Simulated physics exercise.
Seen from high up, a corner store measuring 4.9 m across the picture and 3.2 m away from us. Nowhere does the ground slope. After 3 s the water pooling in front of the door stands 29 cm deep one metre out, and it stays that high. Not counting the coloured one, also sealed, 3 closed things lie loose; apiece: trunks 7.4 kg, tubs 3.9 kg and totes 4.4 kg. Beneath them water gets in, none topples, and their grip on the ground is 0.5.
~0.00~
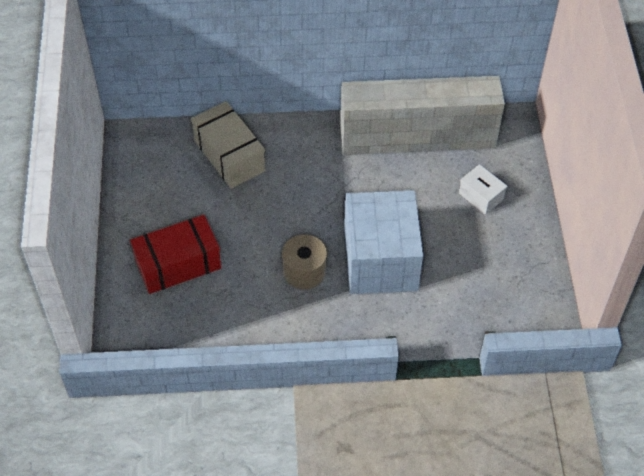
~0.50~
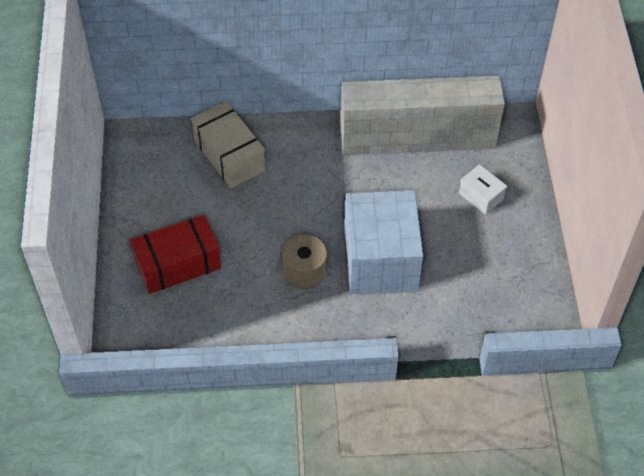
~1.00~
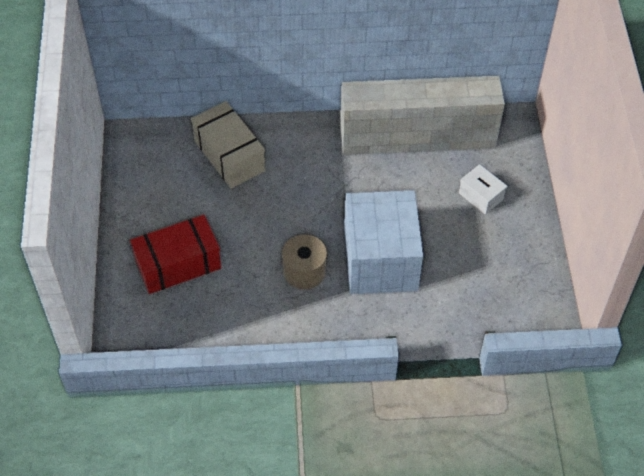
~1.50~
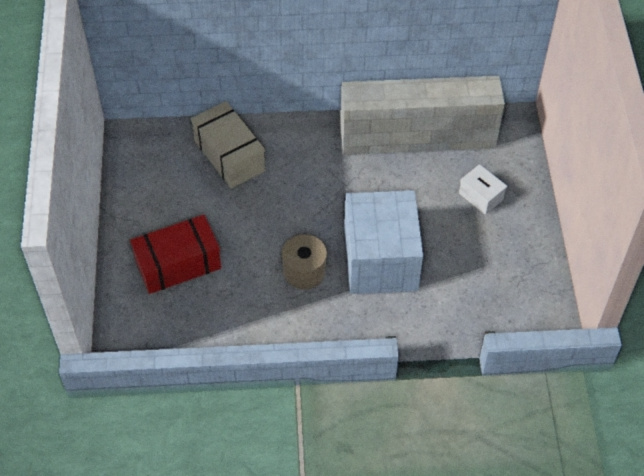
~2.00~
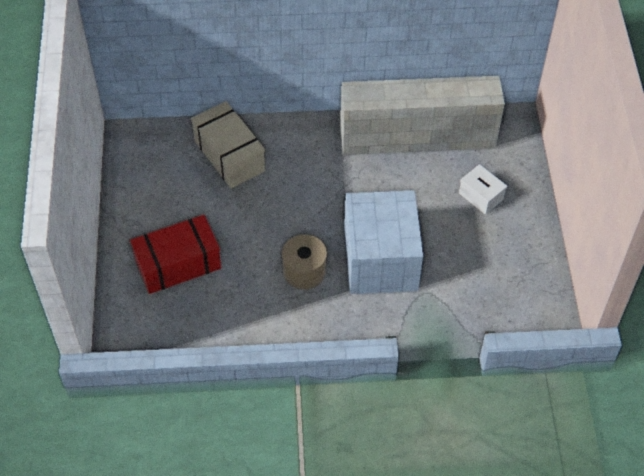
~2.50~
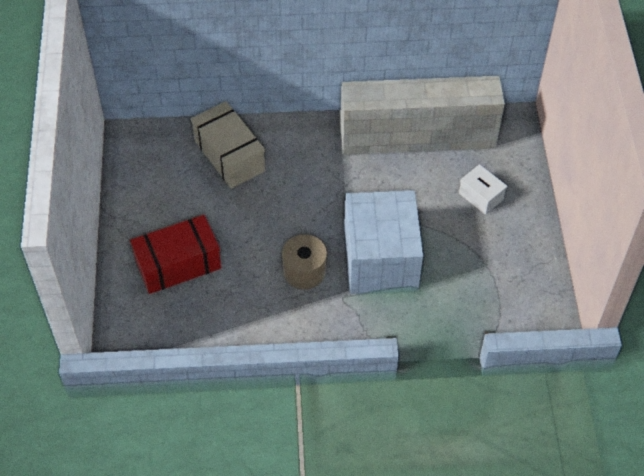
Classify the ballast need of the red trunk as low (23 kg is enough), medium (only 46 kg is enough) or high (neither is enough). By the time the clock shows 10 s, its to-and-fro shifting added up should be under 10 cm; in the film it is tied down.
Medium.
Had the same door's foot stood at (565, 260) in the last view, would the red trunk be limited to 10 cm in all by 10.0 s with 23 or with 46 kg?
With that change, the big one is needed.
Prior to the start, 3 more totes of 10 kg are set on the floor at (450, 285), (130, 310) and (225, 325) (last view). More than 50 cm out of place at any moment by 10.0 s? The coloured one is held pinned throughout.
Spot one crosses the limit, spot two crosses the limit, spot three crosses the limit.
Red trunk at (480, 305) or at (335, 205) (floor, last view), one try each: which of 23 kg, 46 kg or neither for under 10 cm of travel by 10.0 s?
Neither mass does it, then only the heavy mass does it.
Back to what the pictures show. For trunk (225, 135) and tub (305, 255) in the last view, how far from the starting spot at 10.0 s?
Shifts: 100 cm / 20 cm.
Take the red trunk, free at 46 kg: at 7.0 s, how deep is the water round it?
About 5 cm.
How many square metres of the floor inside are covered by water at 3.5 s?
I'd estimate close to 5.5 m2.
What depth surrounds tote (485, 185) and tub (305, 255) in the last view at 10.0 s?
About 13 and 6 cm.
After 3.5 s the red trunk would be 0 cm from its start with 23 kg and 0 cm from its start with 46 kg; 0 cm of water round it then.
After 4.5 s the red trunk would be 0 cm from its start with 23 kg and 0 cm from its start with 46 kg; 2 cm of water round it then.
After 7.0 s the red trunk would be 0 cm from its start with 23 kg and 0 cm from its start with 46 kg; 5 cm of water round it then.
After 10.0 s the red trunk would be 23 cm from its start with 23 kg and 2 cm from its start with 46 kg; 13 cm of water round it then.
